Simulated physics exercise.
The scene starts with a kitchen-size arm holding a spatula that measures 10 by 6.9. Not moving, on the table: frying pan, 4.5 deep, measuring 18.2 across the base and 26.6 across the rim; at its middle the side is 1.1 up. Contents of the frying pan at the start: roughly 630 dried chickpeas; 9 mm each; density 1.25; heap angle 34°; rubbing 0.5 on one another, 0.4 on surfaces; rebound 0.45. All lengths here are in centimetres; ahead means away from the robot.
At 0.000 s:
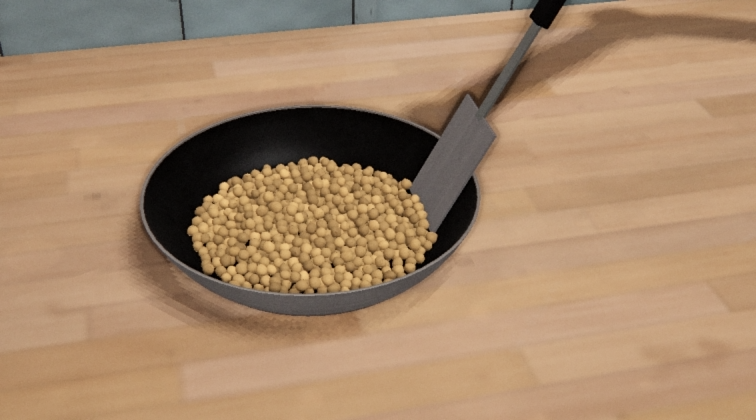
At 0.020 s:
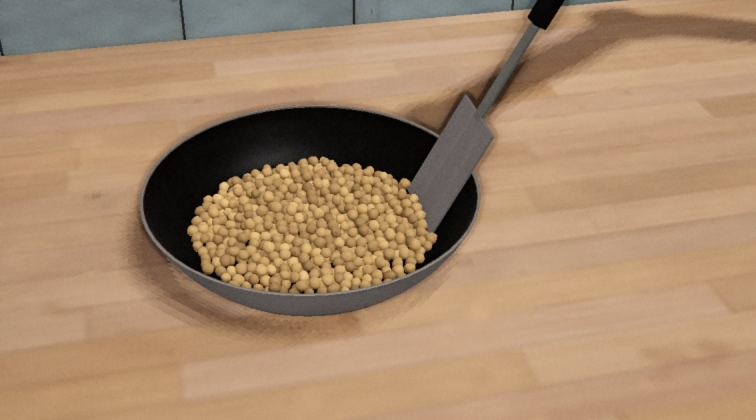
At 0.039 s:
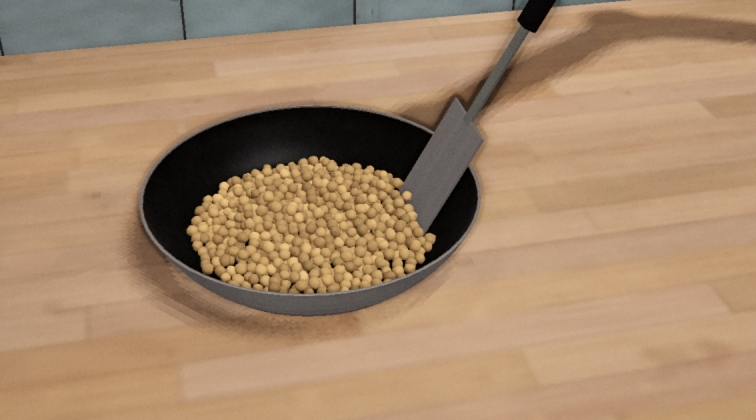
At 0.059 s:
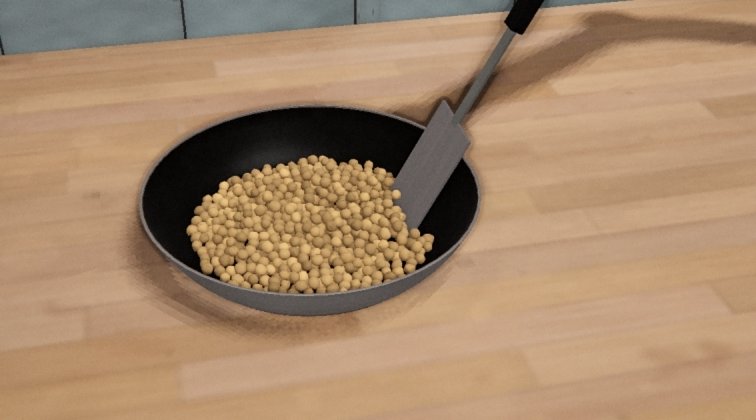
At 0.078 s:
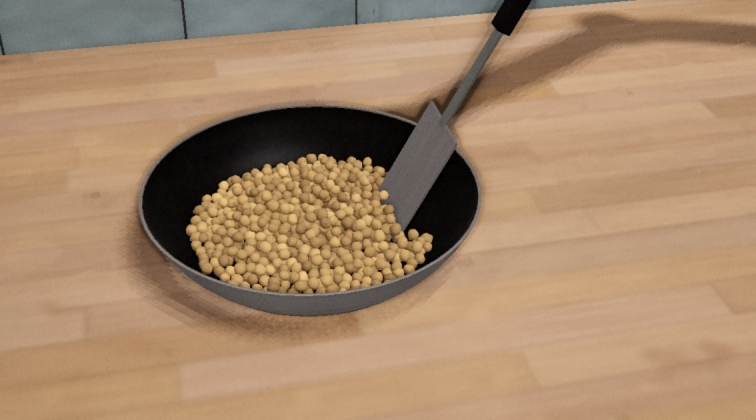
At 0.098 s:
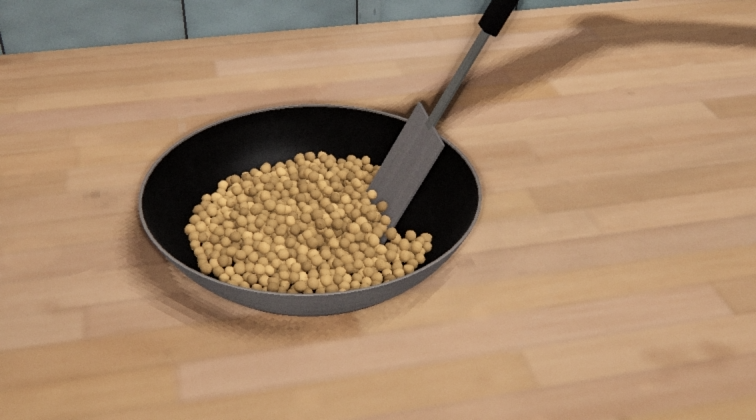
In a black frying pan, a spatula slides left, pushing into the heaped chickpeas.
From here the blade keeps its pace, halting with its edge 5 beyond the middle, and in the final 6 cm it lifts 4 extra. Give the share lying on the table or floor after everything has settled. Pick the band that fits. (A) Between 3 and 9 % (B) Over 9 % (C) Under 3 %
Answer: C.
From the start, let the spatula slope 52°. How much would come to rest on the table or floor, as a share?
Near 0 %.
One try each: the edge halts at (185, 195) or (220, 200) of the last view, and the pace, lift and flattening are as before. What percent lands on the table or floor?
Try 1: Approx. 5 %; try 2: Approx. 0 %.
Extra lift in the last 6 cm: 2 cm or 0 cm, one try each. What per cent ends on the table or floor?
I'd put it near 0 in a hundred, then near 0 in a hundred.
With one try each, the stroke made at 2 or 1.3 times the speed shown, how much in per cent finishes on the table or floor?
Close to 5 and 0 percent respectively.
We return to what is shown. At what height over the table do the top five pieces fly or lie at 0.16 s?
Roughly 3 cm.
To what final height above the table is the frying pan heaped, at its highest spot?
It reaches roughly 3.5 cm.
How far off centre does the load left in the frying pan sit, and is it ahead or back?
I'd say close to 3.0 cm toward the front.
After 0.16 s, sloping 62°, highest piece 3 above the table; 633 in the frying pan.
After 0.23 s, sloping 62°, highest piece 4 above the table; 633 in the frying pan.
After 0.46 s, sloping 62°, highest piece 3 above the table; 633 in the frying pan.
After 1.51 s, sloping 62°, highest piece 3 above the table; 633 in the frying pan.
In the end, 633 in the frying pan. That is 0 % on the table or floor.
